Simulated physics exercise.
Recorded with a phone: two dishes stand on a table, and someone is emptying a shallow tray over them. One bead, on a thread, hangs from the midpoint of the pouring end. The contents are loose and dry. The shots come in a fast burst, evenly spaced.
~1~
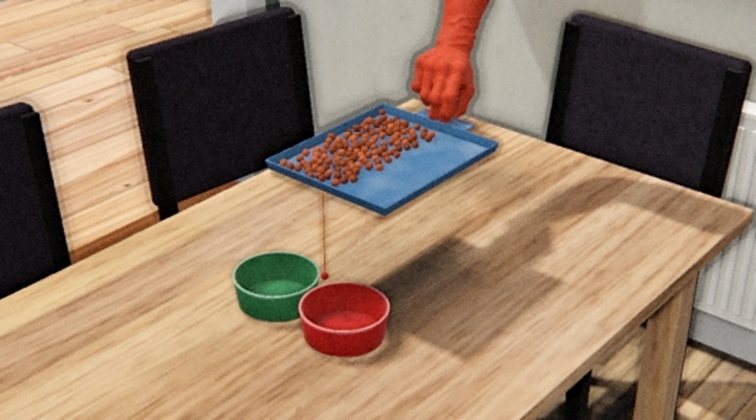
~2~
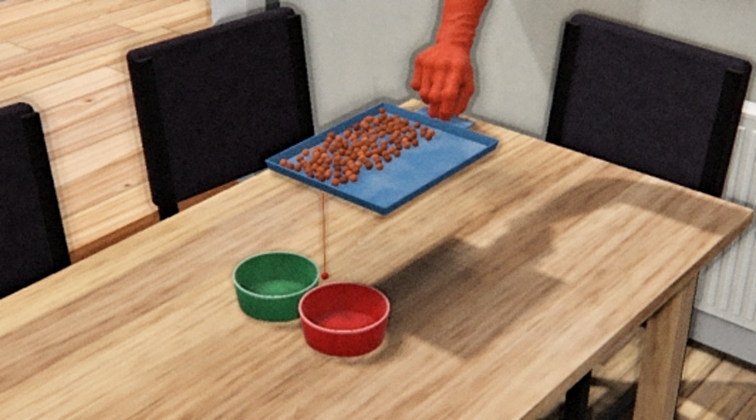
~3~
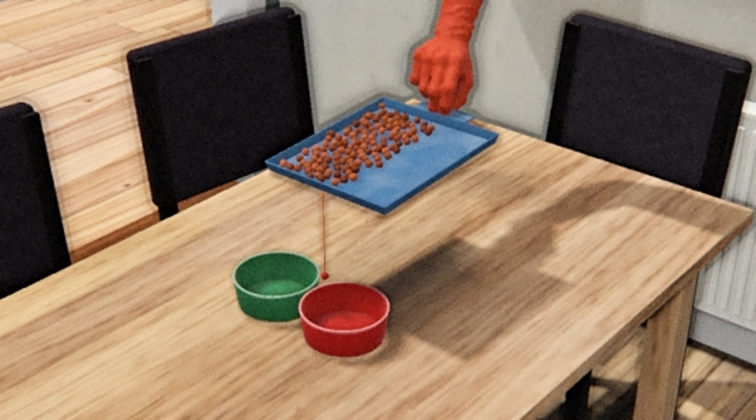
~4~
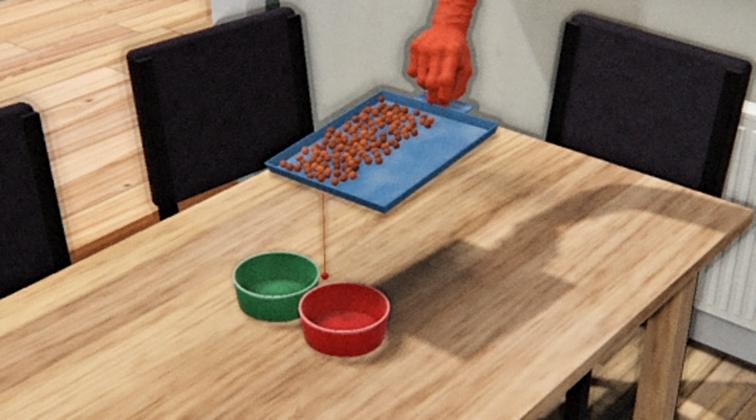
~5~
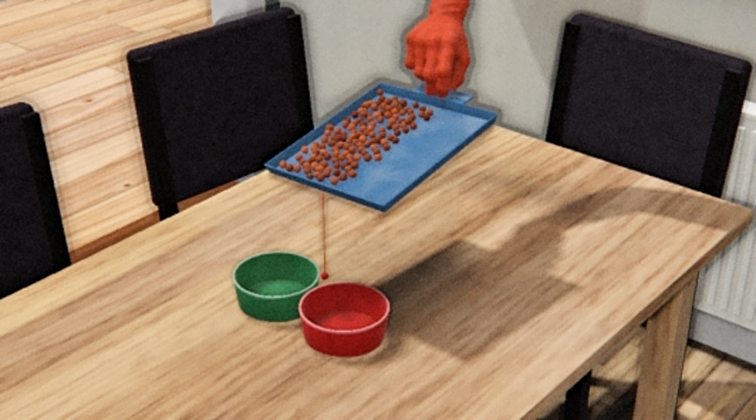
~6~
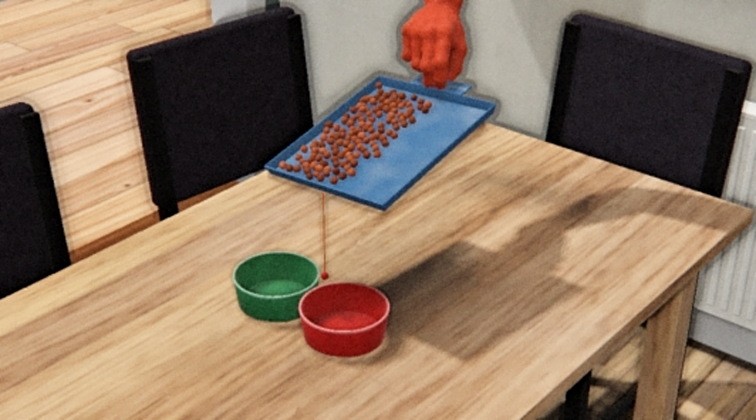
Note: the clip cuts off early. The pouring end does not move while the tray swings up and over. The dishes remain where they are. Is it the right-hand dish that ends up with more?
Short answer, the left dish, that's where more goes.
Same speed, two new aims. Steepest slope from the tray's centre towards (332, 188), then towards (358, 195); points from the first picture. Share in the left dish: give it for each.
Respectively 40 % and 0 %.
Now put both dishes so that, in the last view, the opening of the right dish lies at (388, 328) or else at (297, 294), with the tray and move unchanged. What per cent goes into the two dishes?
Close to 30 in a hundred, then close to 90 in a hundred.
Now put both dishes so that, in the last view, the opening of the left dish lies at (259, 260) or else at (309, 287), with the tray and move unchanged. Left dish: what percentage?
It comes to near 60 per cent the first time and near 40 per cent the second time.
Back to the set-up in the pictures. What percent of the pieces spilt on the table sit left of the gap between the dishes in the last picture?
It comes to about 100 percent.
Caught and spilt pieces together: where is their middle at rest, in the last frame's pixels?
Once nothing moves, the middle sits near (269, 299).
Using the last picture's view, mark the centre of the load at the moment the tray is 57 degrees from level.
Look around (308, 141) in the last picture.
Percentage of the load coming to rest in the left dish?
Close to 80 per cent.
Just after the last frame, tray tipped steeply; almost all on the tray; just a few in the air.
A moment on, tray tipped right over; almost all on the tray; just a few outside both; just a few in the air.
Further on, tray tipped past a quarter turn; just a few in the right dish; the larger part in the left dish; roughly a quarter outside both.
When it is over, tray tipped past a quarter turn; just a few in the right dish; the larger part in the left dish; roughly a quarter outside both.
